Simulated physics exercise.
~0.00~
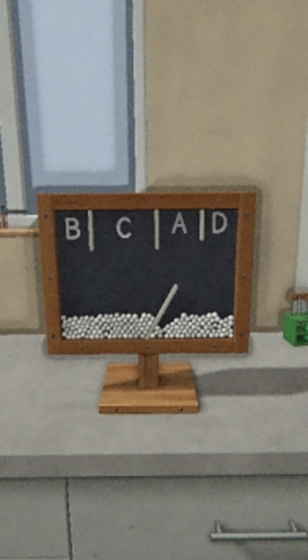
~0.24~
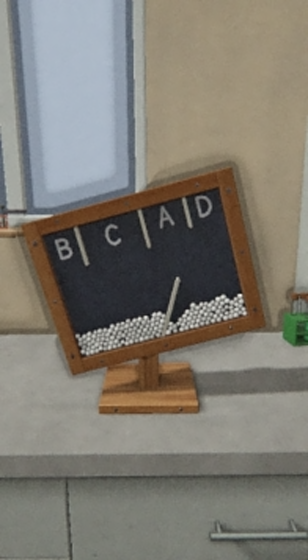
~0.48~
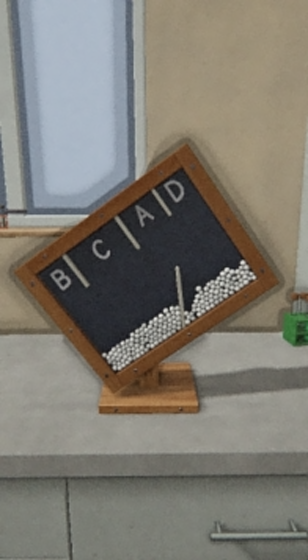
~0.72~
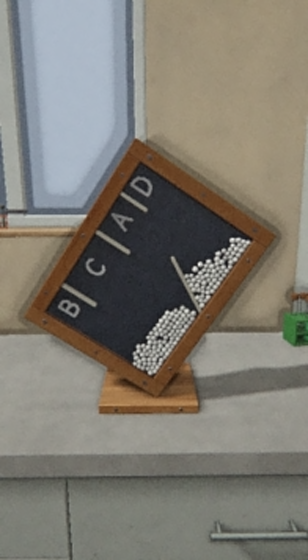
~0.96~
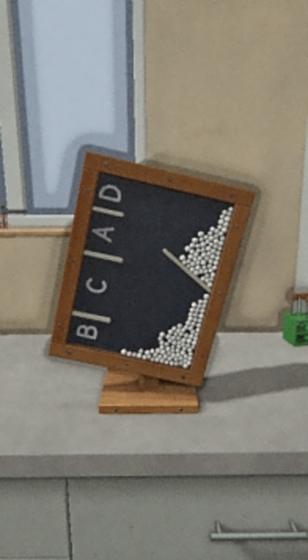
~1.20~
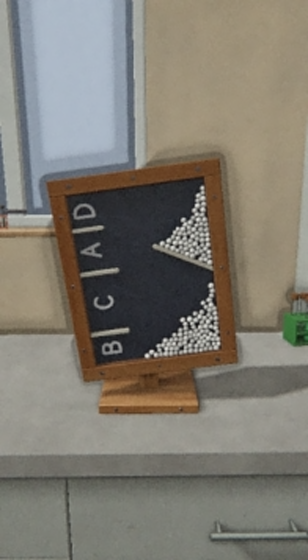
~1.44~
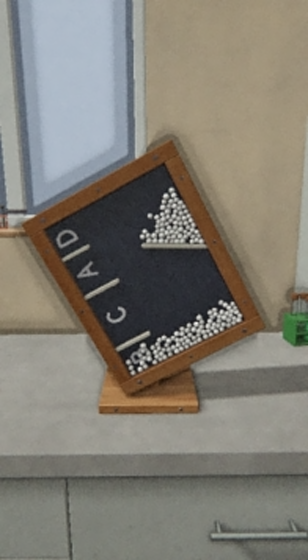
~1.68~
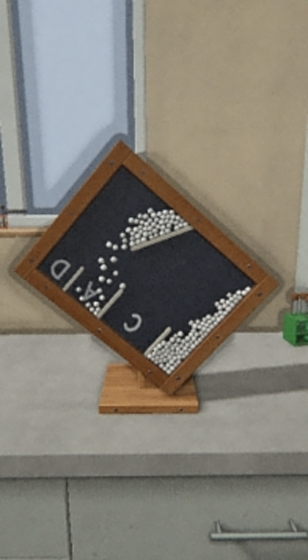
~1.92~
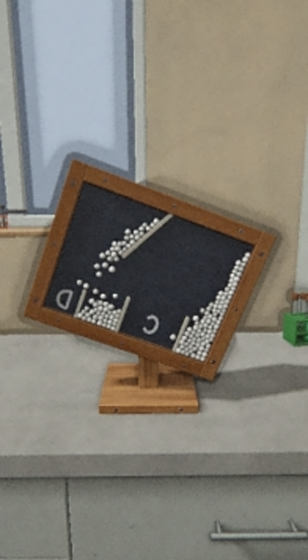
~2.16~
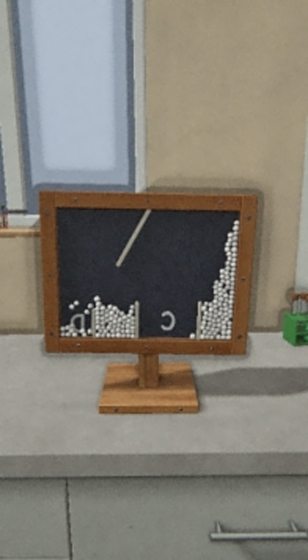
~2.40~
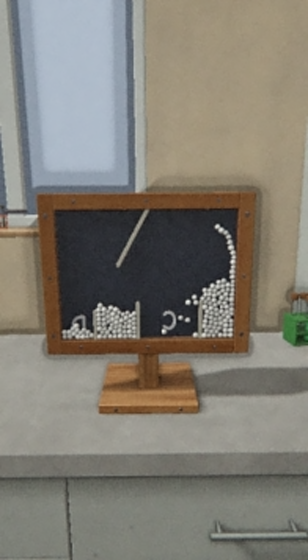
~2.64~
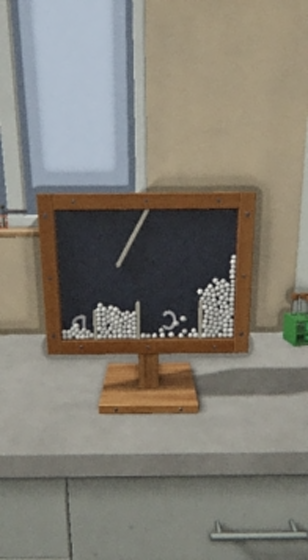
A dark, wood-framed case of small white beads stands on a wooden base on a grey counter, seen from the front, with a window behind at left and a green padlock at right. White letters B, C, A and D line its top between short dividers, and a slanted bar stands among the beads below. The case turns counterclockwise, and the beads slide right, some gathering on the bar. As it tips over, they spill into the lettered pockets. It stops upside down, with beads heaped highest at right, a lower pile at left, and few around C.
